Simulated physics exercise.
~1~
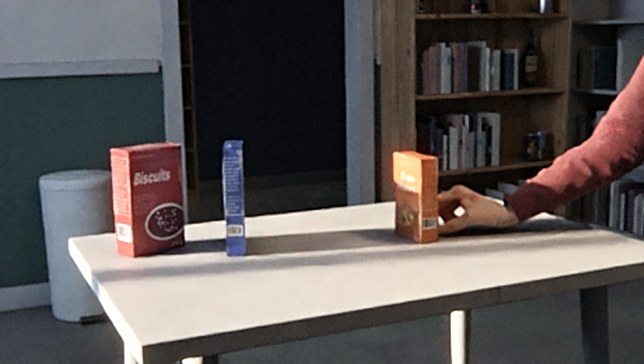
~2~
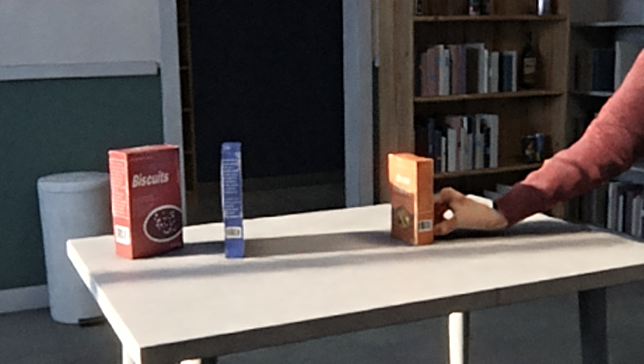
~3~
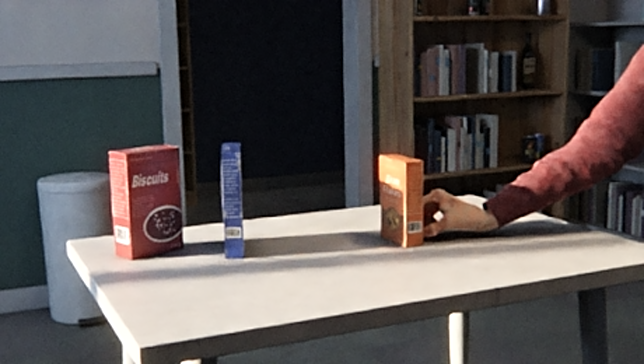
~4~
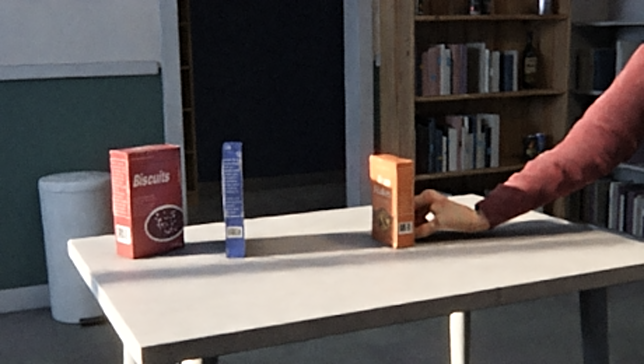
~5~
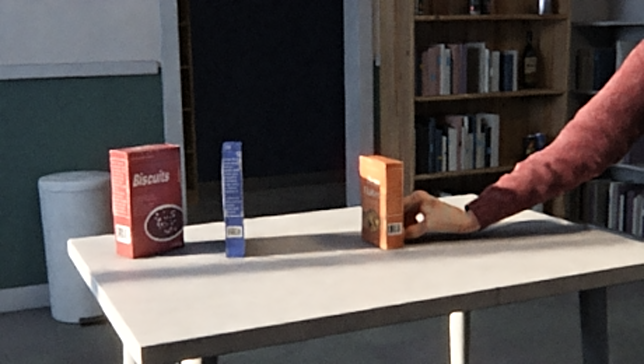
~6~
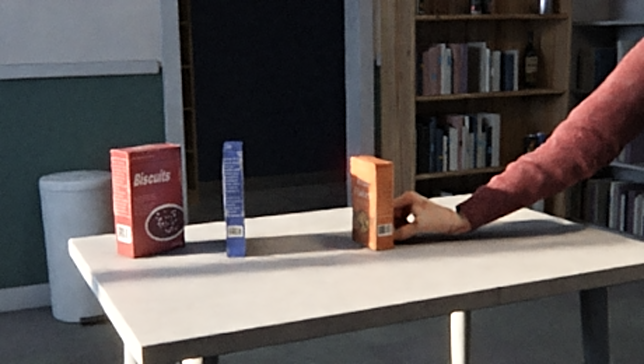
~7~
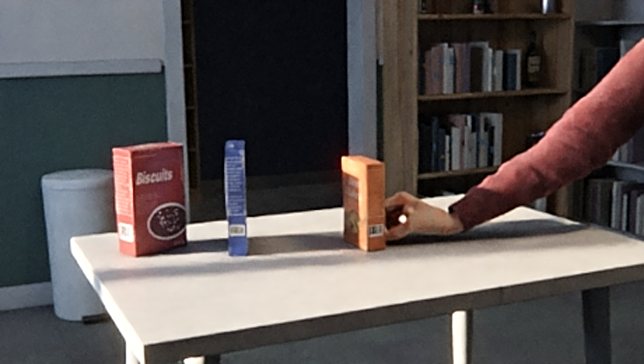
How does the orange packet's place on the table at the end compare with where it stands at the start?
At the end the orange packet stands further to the left than at the start, with a smaller gap between it and the blue packet.
